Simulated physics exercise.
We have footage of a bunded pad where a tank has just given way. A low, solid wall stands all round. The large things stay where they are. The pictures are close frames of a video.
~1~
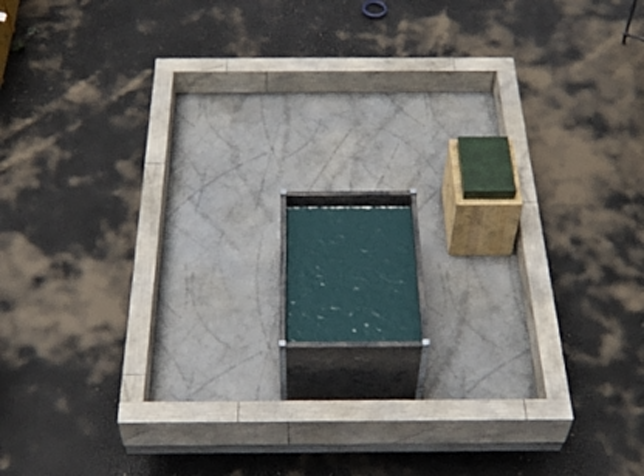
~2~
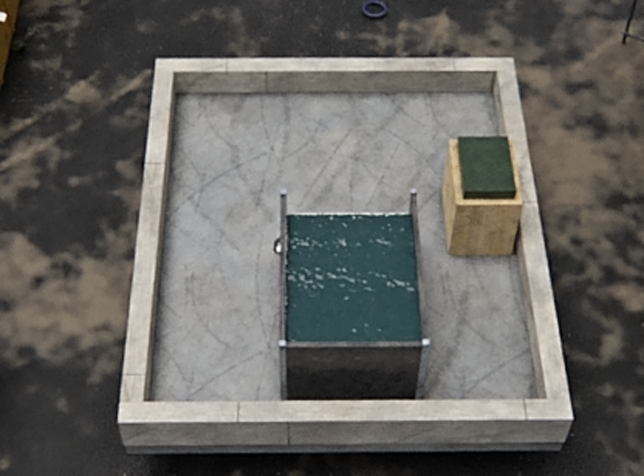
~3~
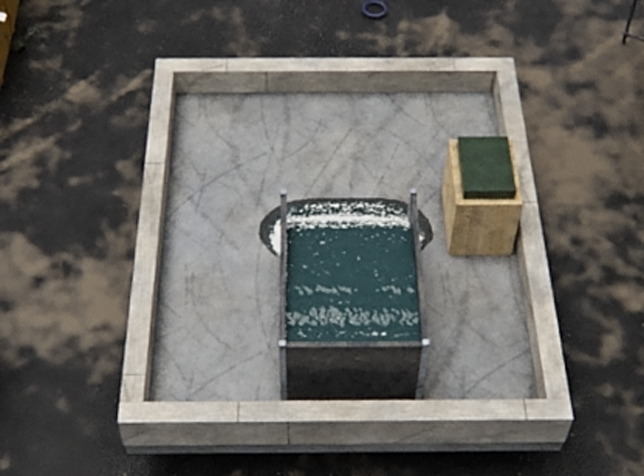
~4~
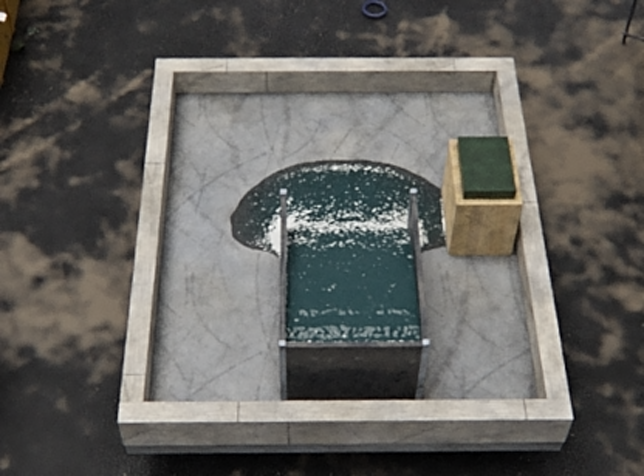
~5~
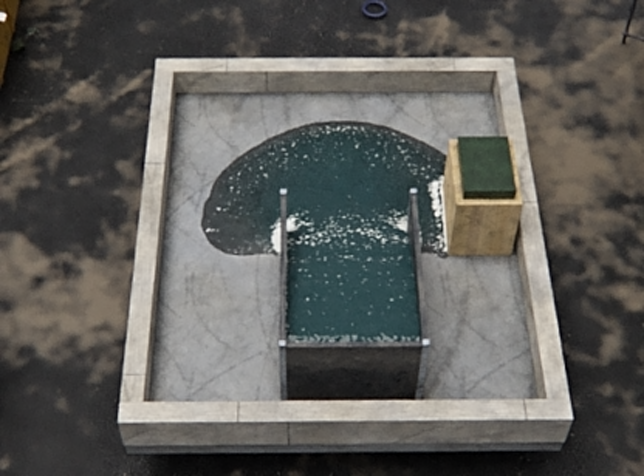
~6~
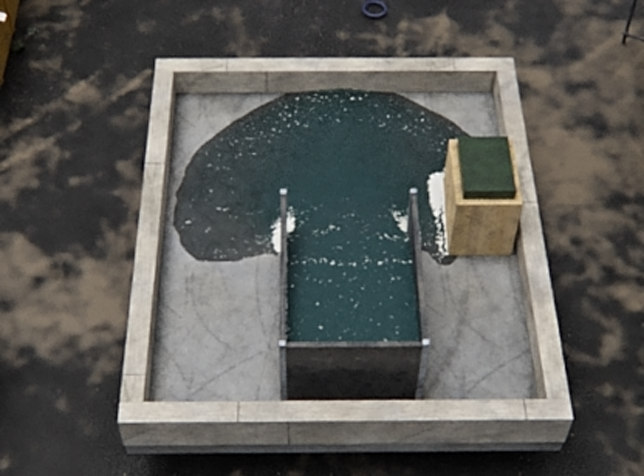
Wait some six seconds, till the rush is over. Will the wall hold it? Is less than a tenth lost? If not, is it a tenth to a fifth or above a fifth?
The loss is fewer than ten in a hundred.
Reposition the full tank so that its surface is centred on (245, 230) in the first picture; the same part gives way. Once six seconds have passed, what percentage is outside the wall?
Measured share: Close to 10 per cent.
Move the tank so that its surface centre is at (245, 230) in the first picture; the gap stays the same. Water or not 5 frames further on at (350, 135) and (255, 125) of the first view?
Taking the two points as listed, the first would be submerged and the second submerged.
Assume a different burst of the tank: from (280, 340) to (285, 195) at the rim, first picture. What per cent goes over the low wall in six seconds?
About 16 %.
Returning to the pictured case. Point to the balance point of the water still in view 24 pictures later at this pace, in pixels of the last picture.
Near (324, 198) in the last view.
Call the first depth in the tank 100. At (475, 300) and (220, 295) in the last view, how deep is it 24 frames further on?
Respectively about 2 and 8 per cent.
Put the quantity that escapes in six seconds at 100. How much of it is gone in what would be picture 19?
Estimate: 85 %.
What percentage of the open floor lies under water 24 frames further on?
I'd put it at roughly 95 per cent.
A moment on, water covers 55 % of the floor; the low wall has let 0 % over.
Next, water covers 55 % of the floor; the low wall has let 1 % over.
Then, water covers 55 % of the floor; the low wall has let 6 % over.
Later, water covers 80 % of the floor; the low wall has let 6 % over.
In the end, water covers 85 % of the floor; the low wall has let 6 % over.
